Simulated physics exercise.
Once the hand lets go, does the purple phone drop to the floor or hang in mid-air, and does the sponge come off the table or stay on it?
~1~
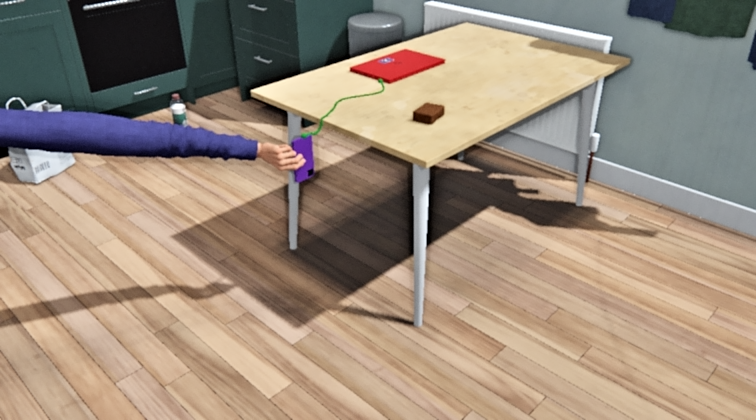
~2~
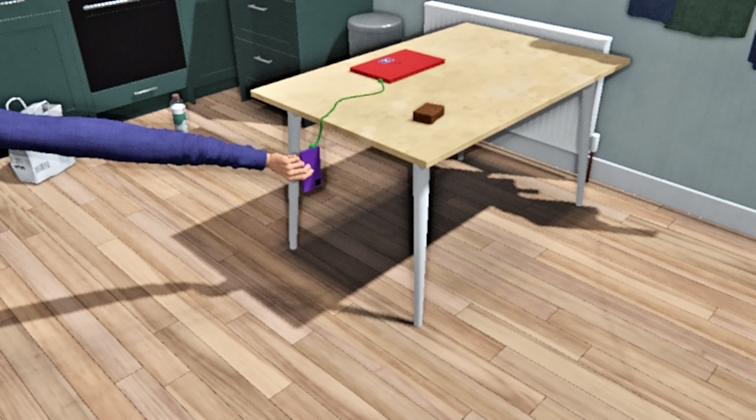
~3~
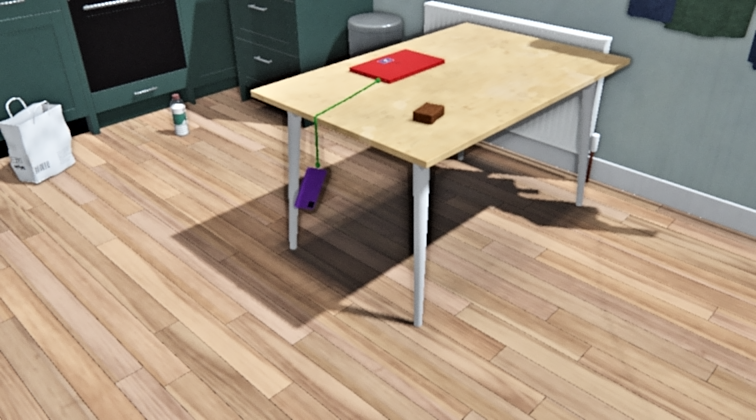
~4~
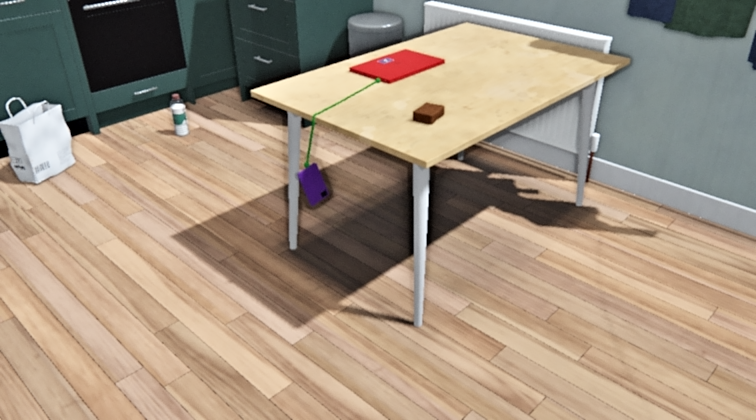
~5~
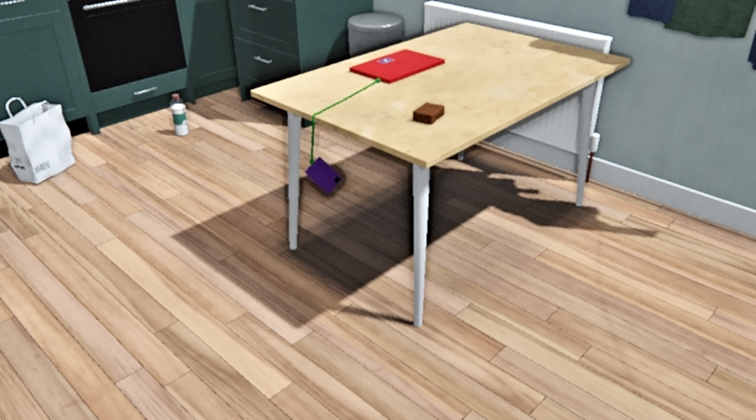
The purple phone is left dangling in mid-air from the cord, and the sponge stays on the table.
